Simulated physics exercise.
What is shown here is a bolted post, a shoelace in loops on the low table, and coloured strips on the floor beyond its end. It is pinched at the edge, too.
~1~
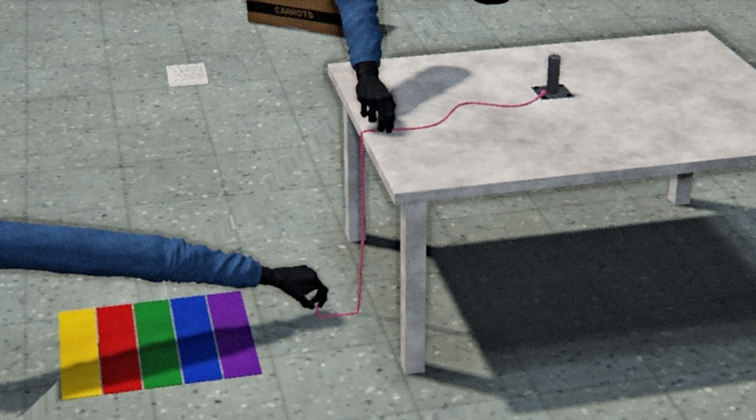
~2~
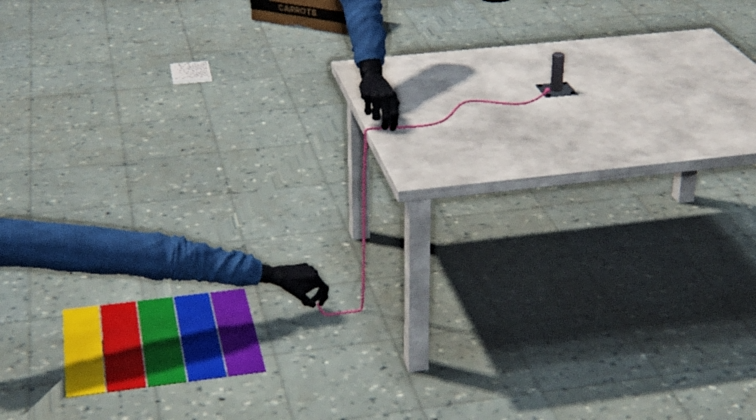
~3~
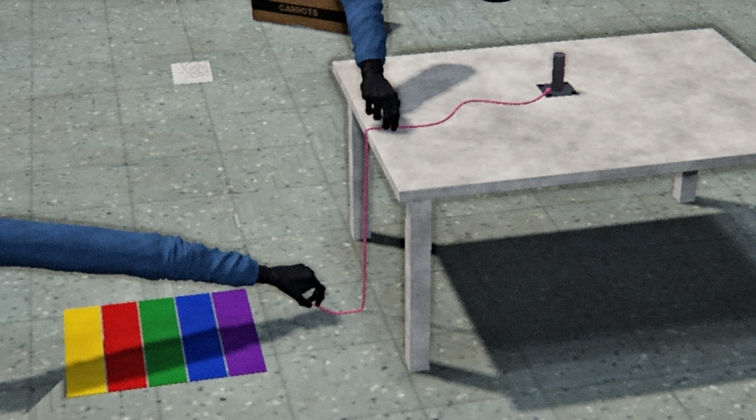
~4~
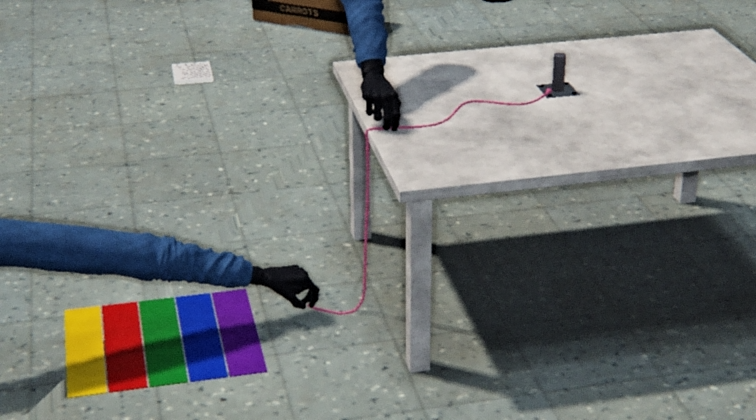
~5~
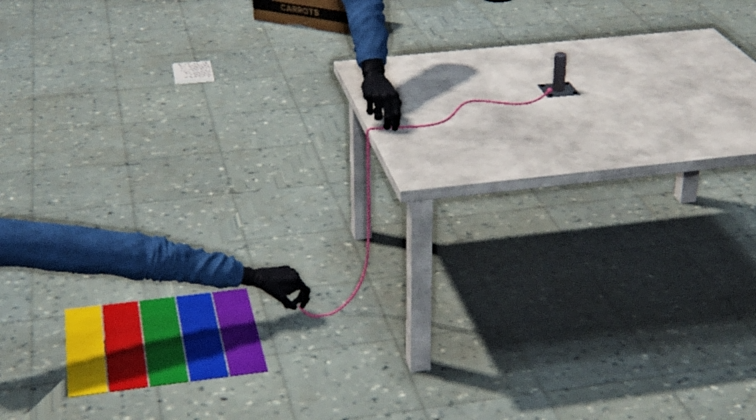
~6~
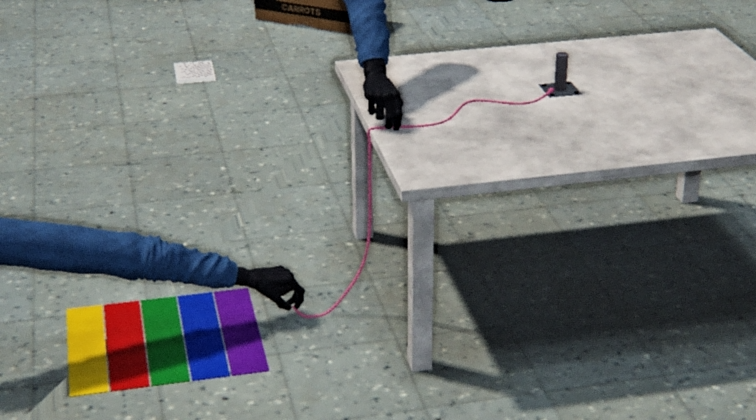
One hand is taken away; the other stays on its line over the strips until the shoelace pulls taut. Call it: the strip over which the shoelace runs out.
Green.
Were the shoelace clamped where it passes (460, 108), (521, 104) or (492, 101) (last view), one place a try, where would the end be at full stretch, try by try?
For the three tries you'd see (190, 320), (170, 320) and (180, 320).
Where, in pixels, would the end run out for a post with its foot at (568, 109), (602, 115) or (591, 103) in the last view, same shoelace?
Roughly (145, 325), (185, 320) and (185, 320), try by try.
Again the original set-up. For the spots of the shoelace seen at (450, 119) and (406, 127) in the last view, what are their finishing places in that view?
First: (420, 117). Second: (375, 127).
Soon after, end near (233, 314); over purple.
After that, end near (190, 319); over blue.
At the stop, end near (163, 322); over green. It gets as far as the green strip.
